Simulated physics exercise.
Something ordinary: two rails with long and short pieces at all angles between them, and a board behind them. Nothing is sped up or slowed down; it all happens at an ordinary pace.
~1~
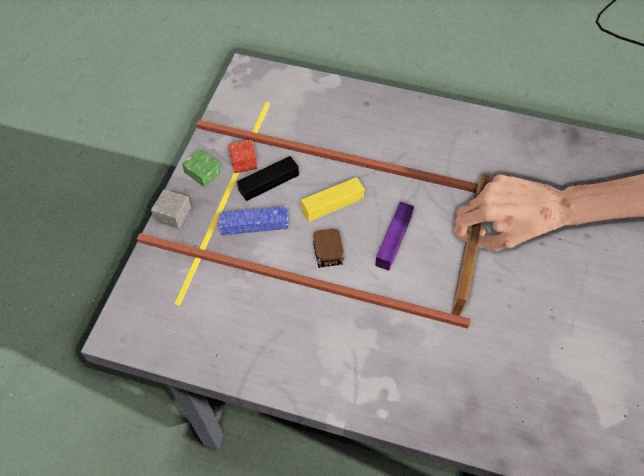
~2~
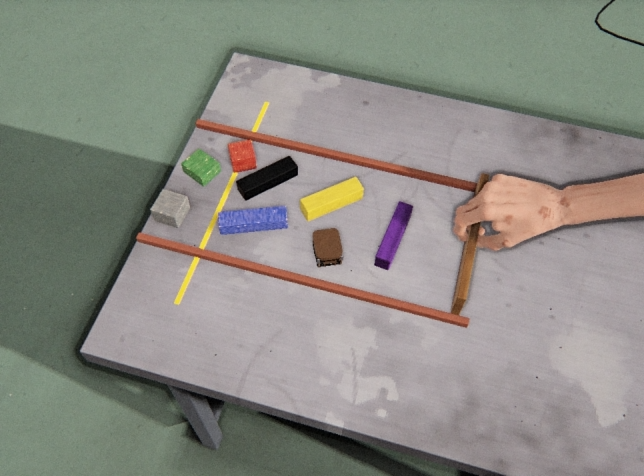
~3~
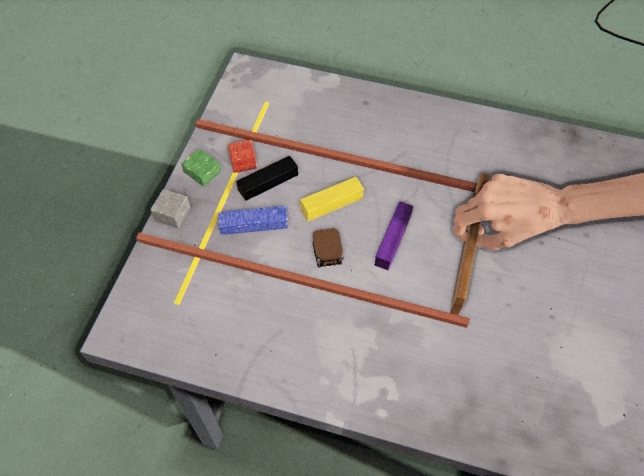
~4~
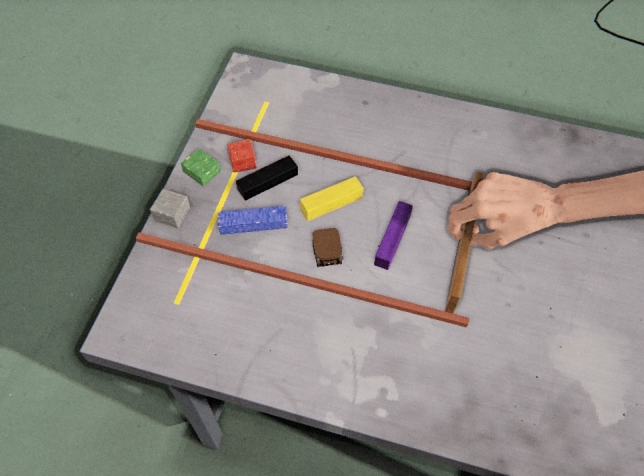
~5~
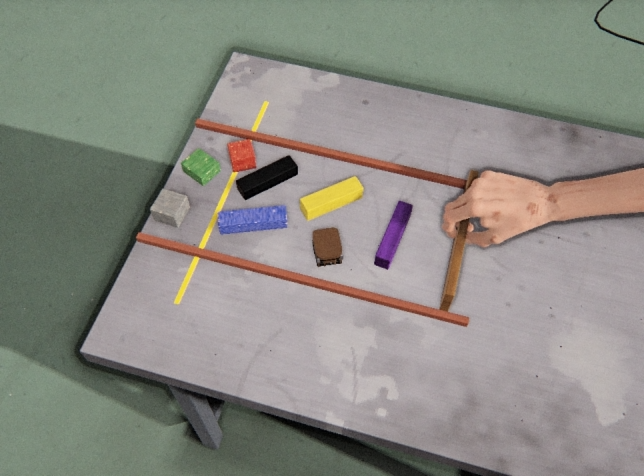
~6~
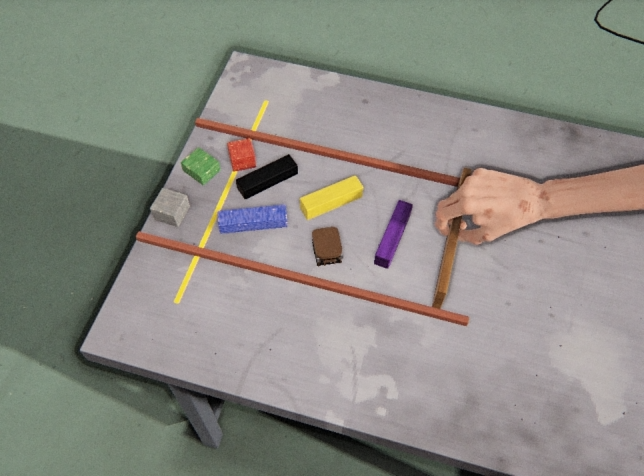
A hand sliding a wooden board slightly left between two rails on a grey table, the coloured blocks ahead lying still.
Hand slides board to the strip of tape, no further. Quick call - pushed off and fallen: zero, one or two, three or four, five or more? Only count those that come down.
Call: One or two.
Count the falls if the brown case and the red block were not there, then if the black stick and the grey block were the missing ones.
1, then 0.
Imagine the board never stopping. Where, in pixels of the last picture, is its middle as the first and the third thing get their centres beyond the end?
First: Around (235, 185). Next: Around (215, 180).
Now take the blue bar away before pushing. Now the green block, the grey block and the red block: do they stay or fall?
So the green block goes down, the grey block keeps its place and the red block keeps its place.
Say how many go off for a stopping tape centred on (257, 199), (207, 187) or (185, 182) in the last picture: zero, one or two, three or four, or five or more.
Place one: None; place two: 3 or 4; place three: At least five.
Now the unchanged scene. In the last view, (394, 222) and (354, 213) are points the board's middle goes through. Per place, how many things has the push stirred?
That makes 1 at the first spot and 3 at the second.
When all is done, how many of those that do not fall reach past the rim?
2, I think.
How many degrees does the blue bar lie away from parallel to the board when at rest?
It measures close to 25 degrees.
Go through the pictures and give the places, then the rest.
The first picture shows grey block (172, 209); green block (202, 168); red block (243, 157); board (471, 243); tape (227, 193).
The second picture shows green block (201, 167); yellow bar (332, 199).
The third picture shows red block (242, 156); board (470, 242).
The fourth picture shows grey block (171, 209); purple stick (394, 235).
The fifth picture shows green block (201, 167); brown case (327, 247).
The sixth picture shows grey block (170, 208); green block (201, 166); red block (242, 155); board (452, 236); tape (226, 192).
Soon after, none off yet; grey block at rest near (170, 208); green block at rest near (201, 166); red block at rest near (242, 155).
In the end, the number that fall off is one or two; gone, green block.
